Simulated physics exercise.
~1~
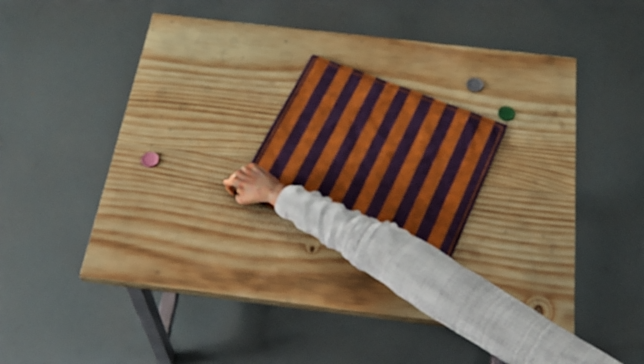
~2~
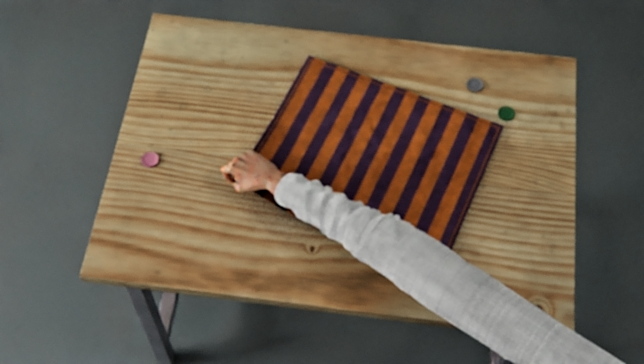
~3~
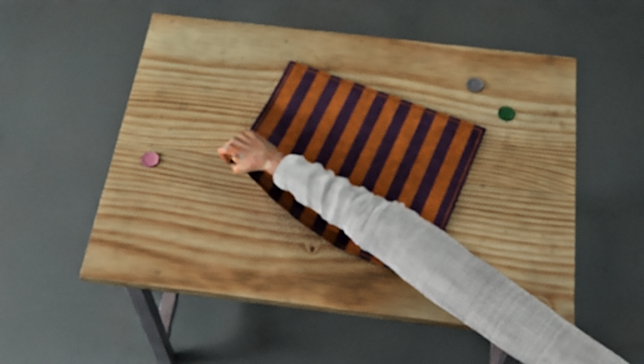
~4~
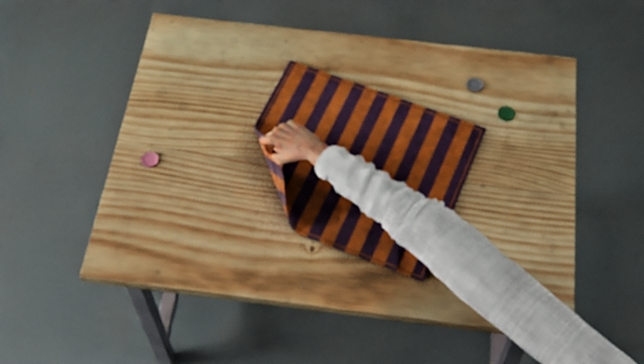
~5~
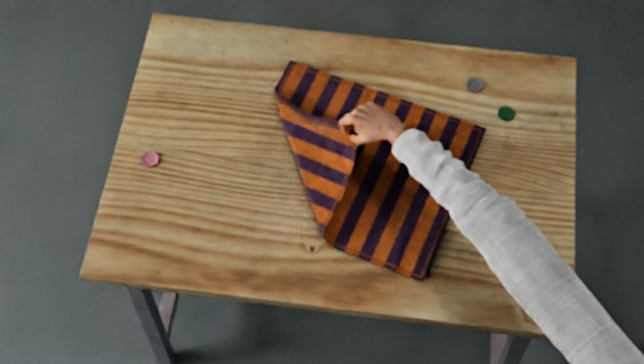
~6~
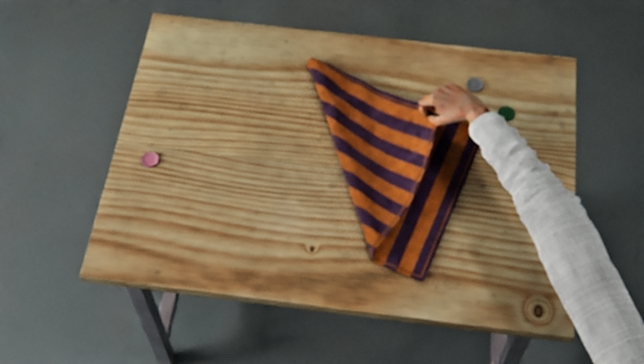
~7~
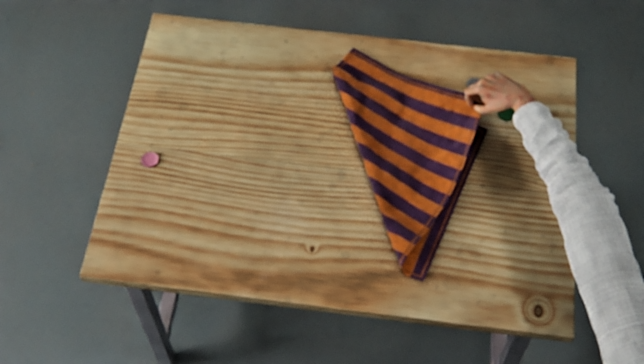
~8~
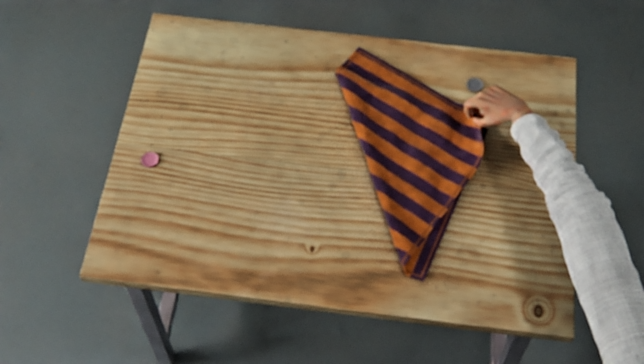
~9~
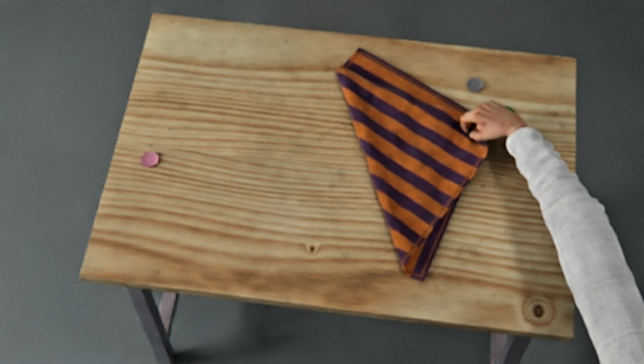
Striped orange and purple cloth being folded diagonally by a hand pulling its left corner across a wooden table toward the upper right.
